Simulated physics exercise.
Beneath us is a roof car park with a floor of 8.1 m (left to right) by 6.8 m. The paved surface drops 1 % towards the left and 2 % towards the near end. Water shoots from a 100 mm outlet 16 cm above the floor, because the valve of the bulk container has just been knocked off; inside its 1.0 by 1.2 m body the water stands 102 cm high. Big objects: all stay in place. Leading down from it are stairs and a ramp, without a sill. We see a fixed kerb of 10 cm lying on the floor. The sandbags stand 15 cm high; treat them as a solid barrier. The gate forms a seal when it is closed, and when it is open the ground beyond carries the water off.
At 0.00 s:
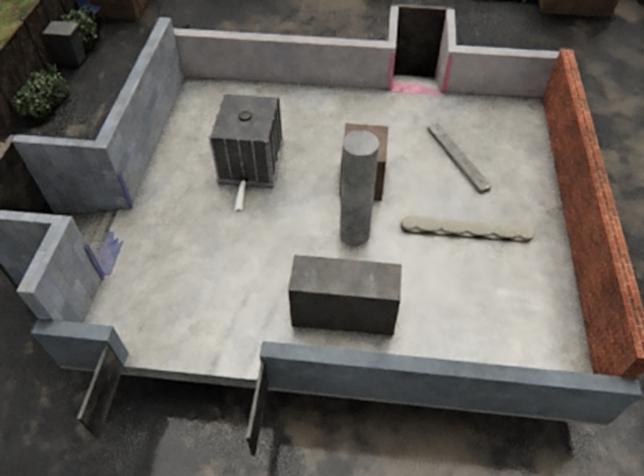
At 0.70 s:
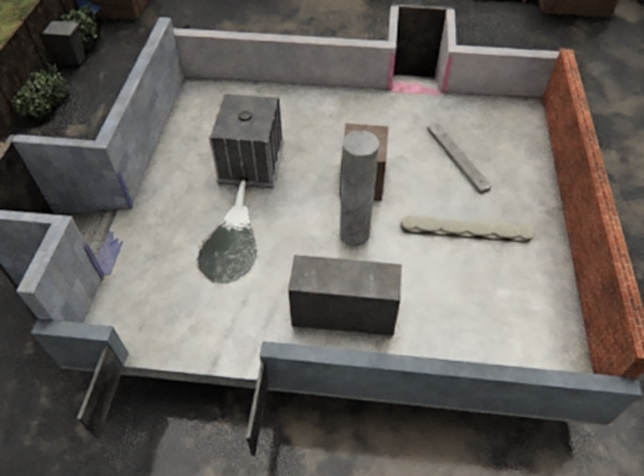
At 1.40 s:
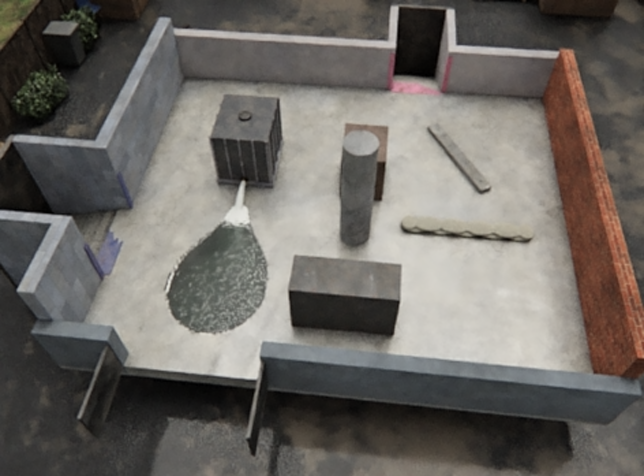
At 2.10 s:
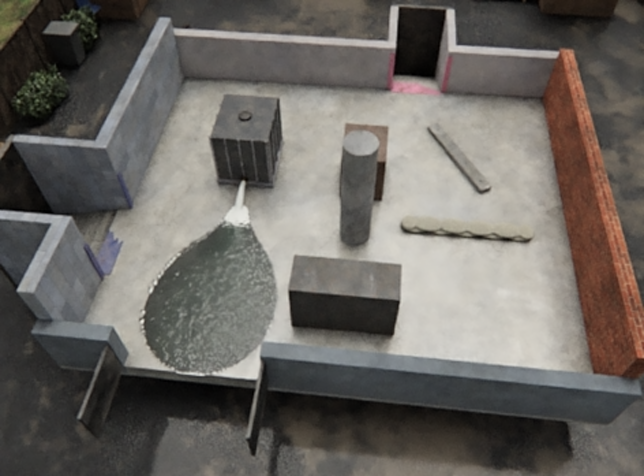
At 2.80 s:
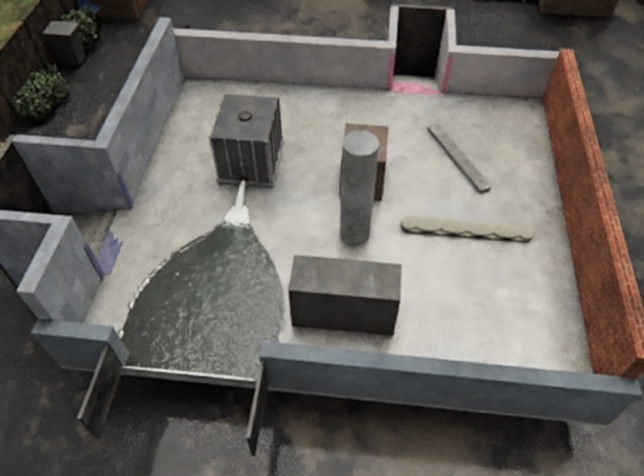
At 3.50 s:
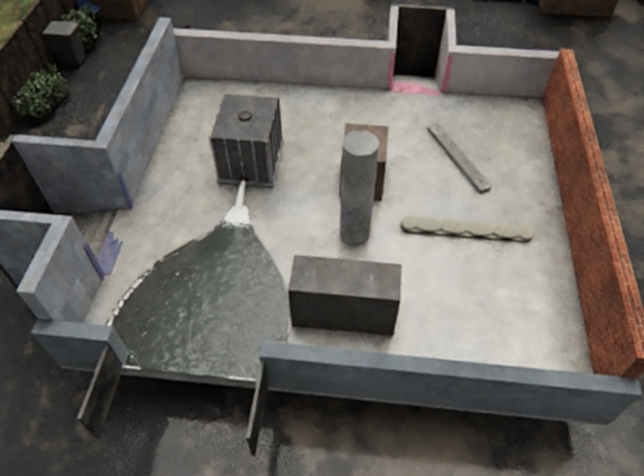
On a walled rooftop, water pours from a dark container and spreads towards the near-left opening.
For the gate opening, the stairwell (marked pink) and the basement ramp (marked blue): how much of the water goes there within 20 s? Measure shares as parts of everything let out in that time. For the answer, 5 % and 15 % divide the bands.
Estimated shares - the gate opening: Over 15 %, the stairwell (marked pink): Less than 5 %, the basement ramp (marked blue): Under 5 %.
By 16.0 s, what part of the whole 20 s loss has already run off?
I'd put it at about 75 per cent.
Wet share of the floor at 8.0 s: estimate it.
Something like 15 percent is wet.
After 5.0 s water covers 15 % of the floor and is deepest (4 cm) near (235, 216); gone so far, the gate opening 11 %, the stairwell (marked pink) 0 %, the basement ramp (marked blue) 0 %.
After 8.0 s water covers 15 % of the floor and is deepest (4 cm) near (235, 216); gone so far, the gate opening 23 %, the stairwell (marked pink) 0 %, the basement ramp (marked blue) 0 %.
After 12.0 s water covers 15 % of the floor and is deepest (4 cm) near (75, 346); gone so far, the gate opening 40 %, the stairwell (marked pink) 0 %, the basement ramp (marked blue) 0 %.
After 16.0 s water covers 15 % of the floor and is deepest (4 cm) near (75, 346); gone so far, the gate opening 56 %, the stairwell (marked pink) 0 %, the basement ramp (marked blue) 0 %.
After 20.0 s water covers 15 % of the floor and is deepest (5 cm) near (237, 208); gone so far, the gate opening 72 %, the stairwell (marked pink) 0 %, the basement ramp (marked blue) 1 %.
